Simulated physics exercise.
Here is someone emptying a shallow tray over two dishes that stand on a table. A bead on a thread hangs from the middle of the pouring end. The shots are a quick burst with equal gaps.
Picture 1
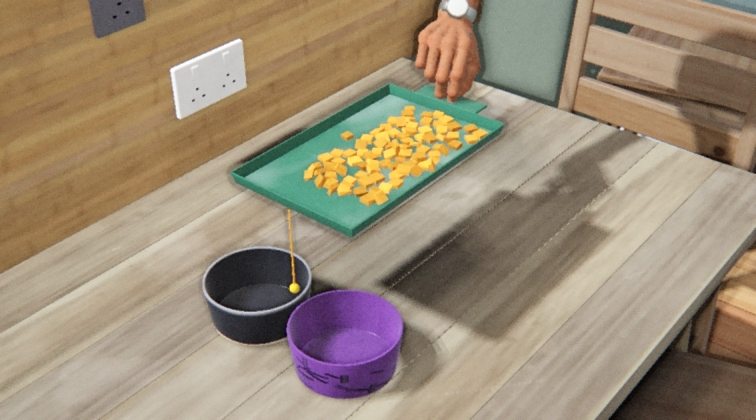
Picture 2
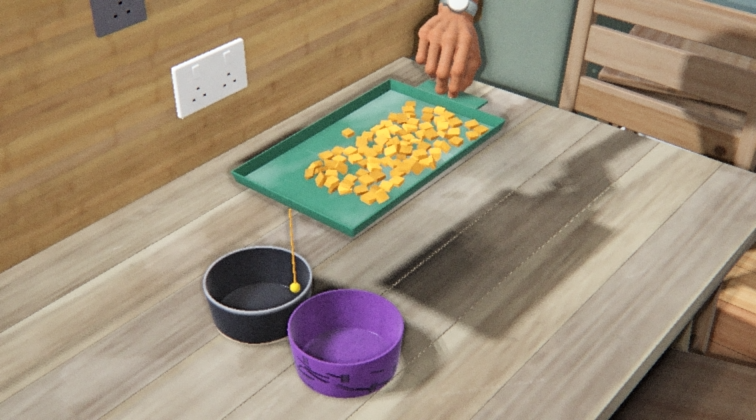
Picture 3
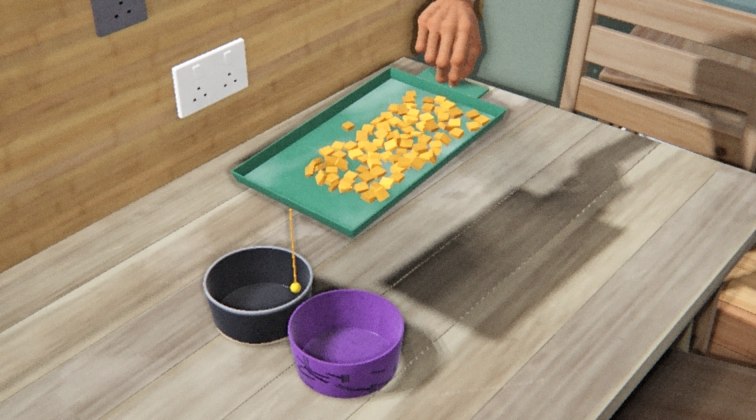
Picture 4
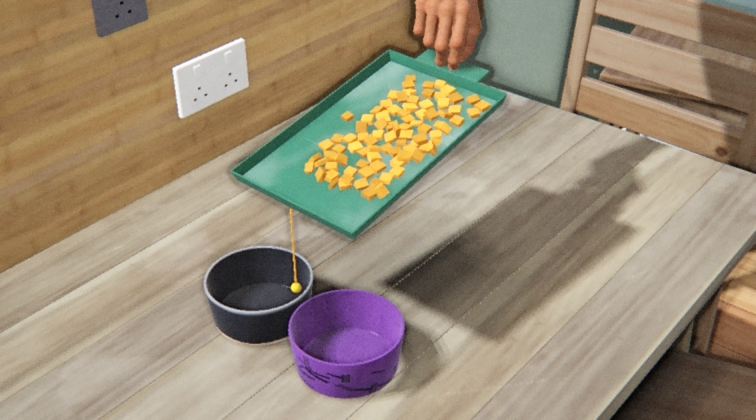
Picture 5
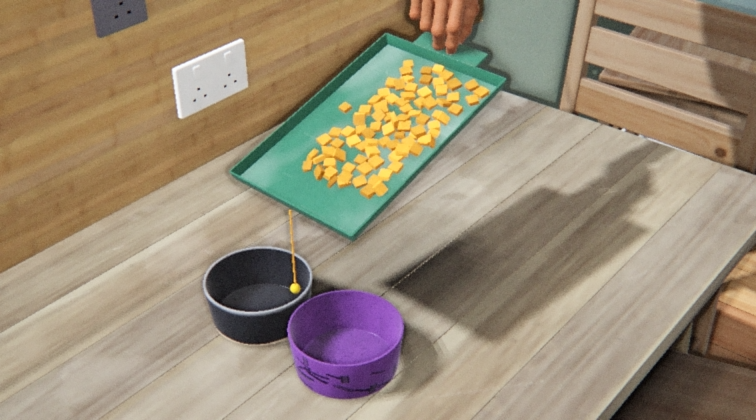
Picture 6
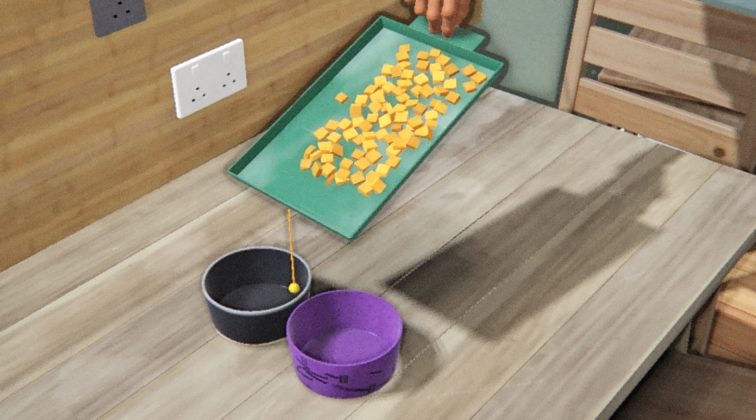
A hand steadily raised the far end of a green tray of small orange pieces, tilting it toward its right front corner, while a black bowl and a purple bowl stood still below.
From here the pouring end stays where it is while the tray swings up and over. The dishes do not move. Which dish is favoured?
The right dish gets more.
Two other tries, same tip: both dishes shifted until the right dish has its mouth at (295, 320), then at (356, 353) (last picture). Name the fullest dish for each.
One: The right one. Two: The right-hand dish.
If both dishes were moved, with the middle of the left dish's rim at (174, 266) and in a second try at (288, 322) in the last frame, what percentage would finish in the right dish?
Near 30 % and 20 %.
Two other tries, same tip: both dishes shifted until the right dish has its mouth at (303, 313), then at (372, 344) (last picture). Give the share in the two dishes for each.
About 50 and 60 per cent.
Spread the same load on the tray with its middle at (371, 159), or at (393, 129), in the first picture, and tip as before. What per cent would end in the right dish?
Near 60 % and 40 %.
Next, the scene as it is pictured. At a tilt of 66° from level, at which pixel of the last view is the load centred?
Close to (324, 210).
Soon, tray tipped steeply; most on the tray; a small part in the air.
A while on, tray tipped past a quarter turn; about a quarter on the tray; about a third in the right dish; about a quarter outside both; a small part in the air.
Towards the end, tray tipped past a quarter turn; about two thirds in the right dish; a stray few in the left dish; about a third outside both.
Finally, tray tipped past a quarter turn; about two thirds in the right dish; a stray few in the left dish; about a third outside both.
